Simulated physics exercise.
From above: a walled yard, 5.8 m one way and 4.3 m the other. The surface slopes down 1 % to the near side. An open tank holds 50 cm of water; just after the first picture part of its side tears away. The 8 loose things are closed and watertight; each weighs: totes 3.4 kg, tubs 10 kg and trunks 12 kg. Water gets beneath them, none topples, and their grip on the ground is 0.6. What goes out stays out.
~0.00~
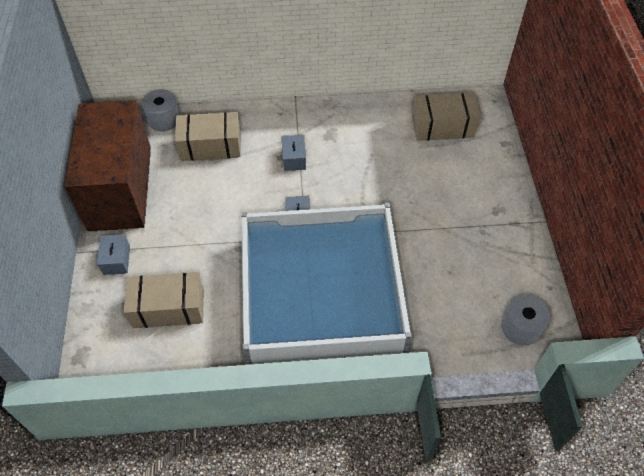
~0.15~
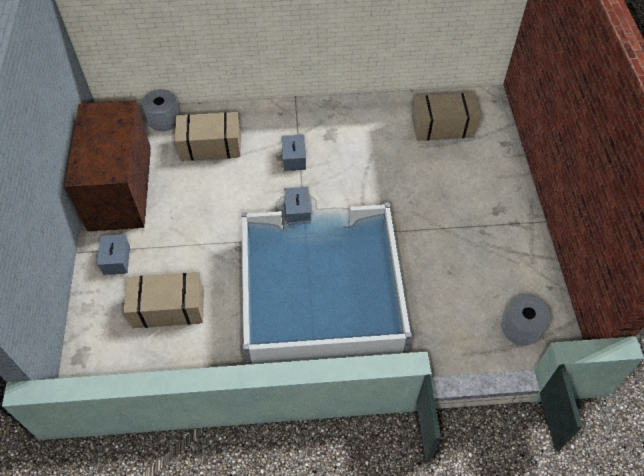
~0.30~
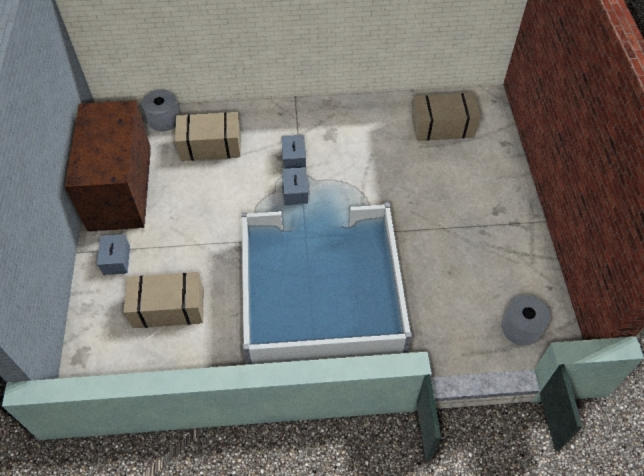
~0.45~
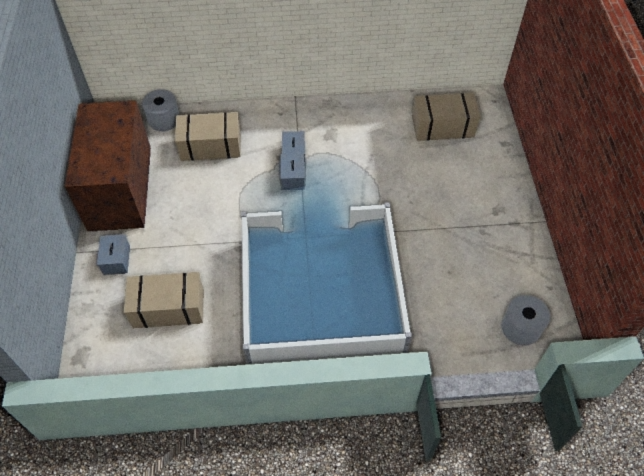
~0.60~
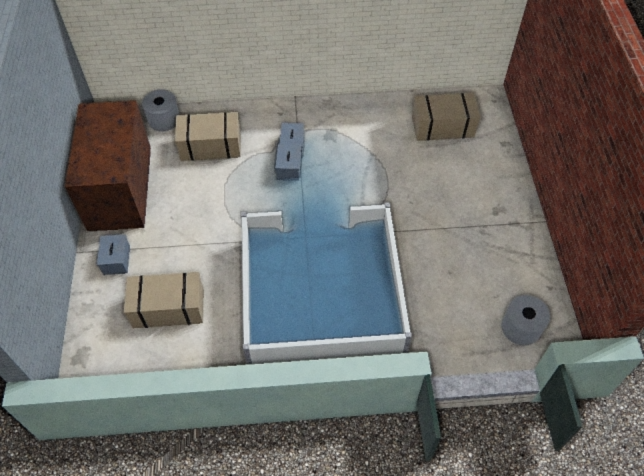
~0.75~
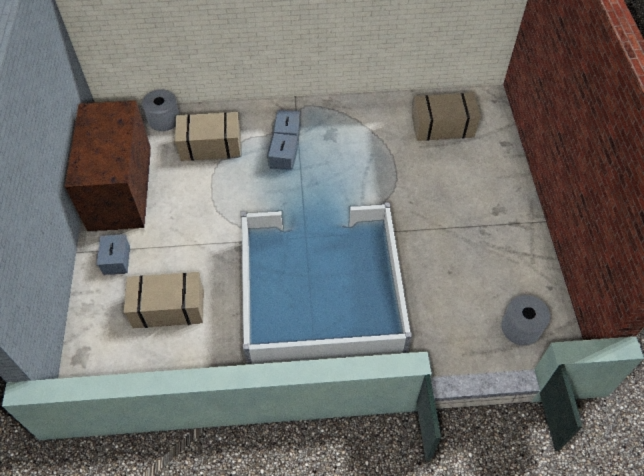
The clip opens on a walled yard with a water-filled tank, crates, strapped boxes and round tubs. Part of the tank's far side gives way, and water spreads across the floor toward the back wall, pushing a small blue-grey crate against another before both shift back and slightly left together.
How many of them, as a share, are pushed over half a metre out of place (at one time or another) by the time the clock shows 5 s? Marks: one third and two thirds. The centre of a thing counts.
That comes to from one to two thirds.
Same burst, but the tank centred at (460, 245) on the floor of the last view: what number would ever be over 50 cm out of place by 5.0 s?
In that case 4 of them.
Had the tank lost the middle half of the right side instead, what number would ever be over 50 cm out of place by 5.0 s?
Then 2.
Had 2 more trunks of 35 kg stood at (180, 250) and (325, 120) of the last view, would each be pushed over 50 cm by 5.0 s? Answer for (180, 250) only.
It is under.
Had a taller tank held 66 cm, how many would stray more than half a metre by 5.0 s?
In that case 5 of them.
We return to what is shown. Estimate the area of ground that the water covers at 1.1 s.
Some 8.0 m2.
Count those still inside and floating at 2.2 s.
I count 3.
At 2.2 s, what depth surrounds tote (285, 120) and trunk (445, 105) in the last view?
About 18 and 4 cm.
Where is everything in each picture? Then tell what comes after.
A tote at (298, 209) rests on the ground; a tote at (294, 146), on the bottom; water covers 2.5 m2; 0 of 8 have shifted, in the first frame.
A tote at (297, 200), on the bottom, 13 cm from its start; a tote at (294, 146) rests on the ground; water covers 2.9 m2; 1 of 8 have shifted, in the second frame.
A tote at (295, 180), on the bottom, 43 cm from its start; a tote at (294, 146) rests on the ground; water covers 3.5 m2; 1 of 8 have shifted, in the third frame.
A tote at (293, 166) rests on the ground, 67 cm from its start; a tote at (293, 143) rests on the ground, 7 cm from its start; 4.3 m2 under water; 2 of 8 have shifted, in the fourth frame.
A tote at (288, 157), on the bottom, 82 cm from its start; a tote at (292, 134), on the bottom, 21 cm from its start; 5.0 m2 under water; 2 of 8 have shifted, in the fifth frame.
A tote at (283, 146), afloat, 100 cm from its start; a tote at (287, 121), on the bottom, 44 cm from its start; water covers 6.0 m2; 2 of 8 have shifted, in the sixth frame.
After 1.1 s 2 of 8 are over 50 cm from their spots; 1 afloat.
After 2.2 s 3 of 8 are over 50 cm from their spots; 3 afloat.
After 3.5 s 5 of 8 are over 50 cm from their spots; 5 afloat.
After 5.0 s 3 of 8 are over 50 cm from their spots, and 5 have been at some point; 5 afloat.
